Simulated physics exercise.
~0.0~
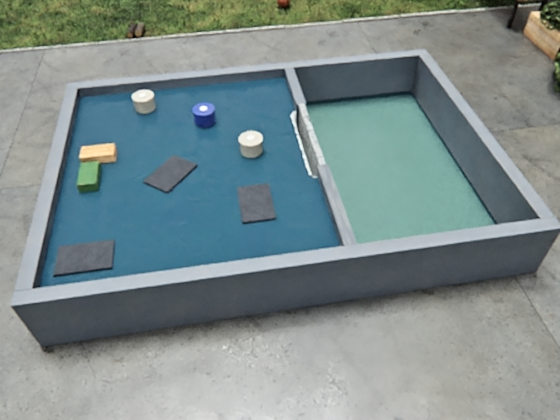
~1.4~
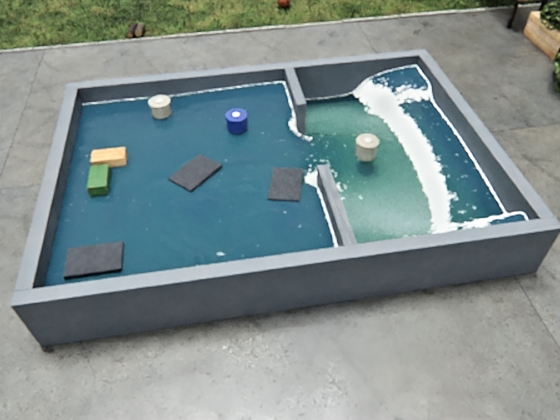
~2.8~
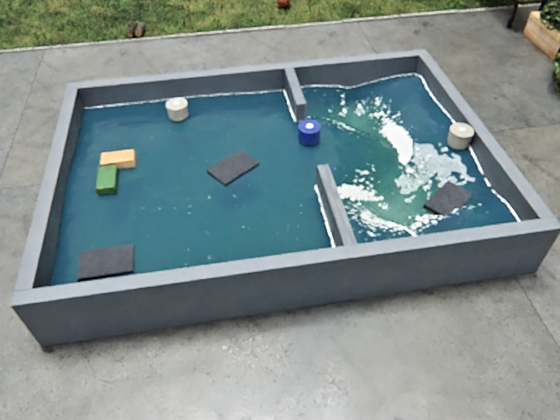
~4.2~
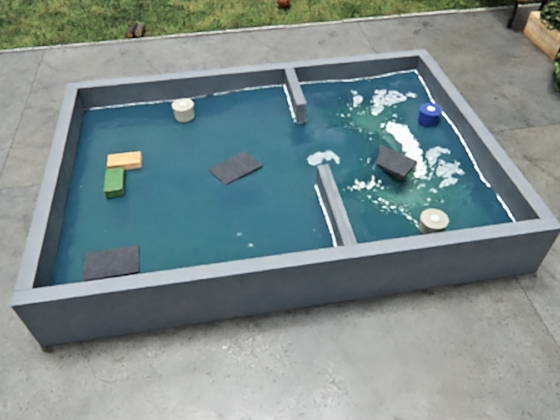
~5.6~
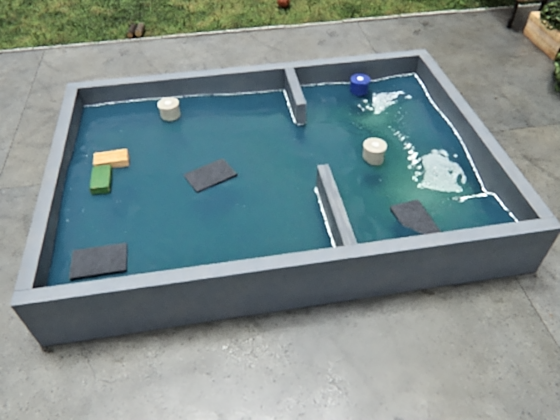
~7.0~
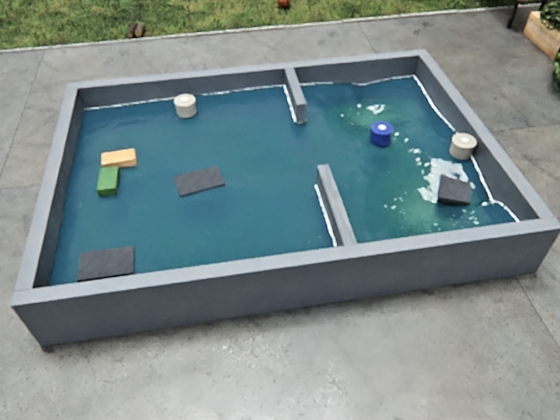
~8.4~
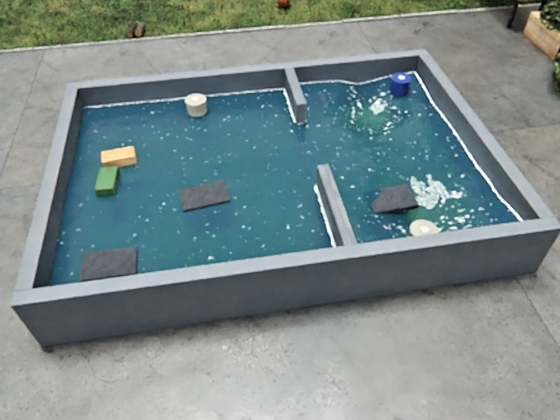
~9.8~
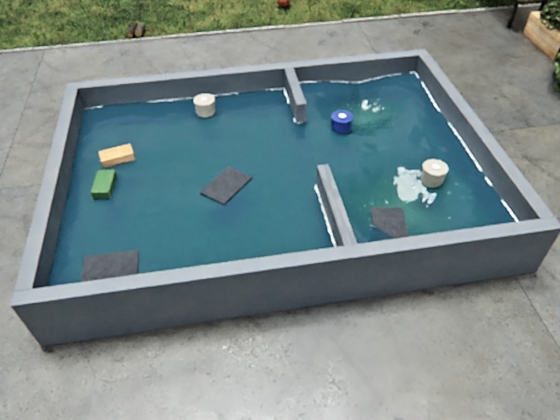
Water surges into the right section, carrying two tubs and a dark slab that keep drifting there.
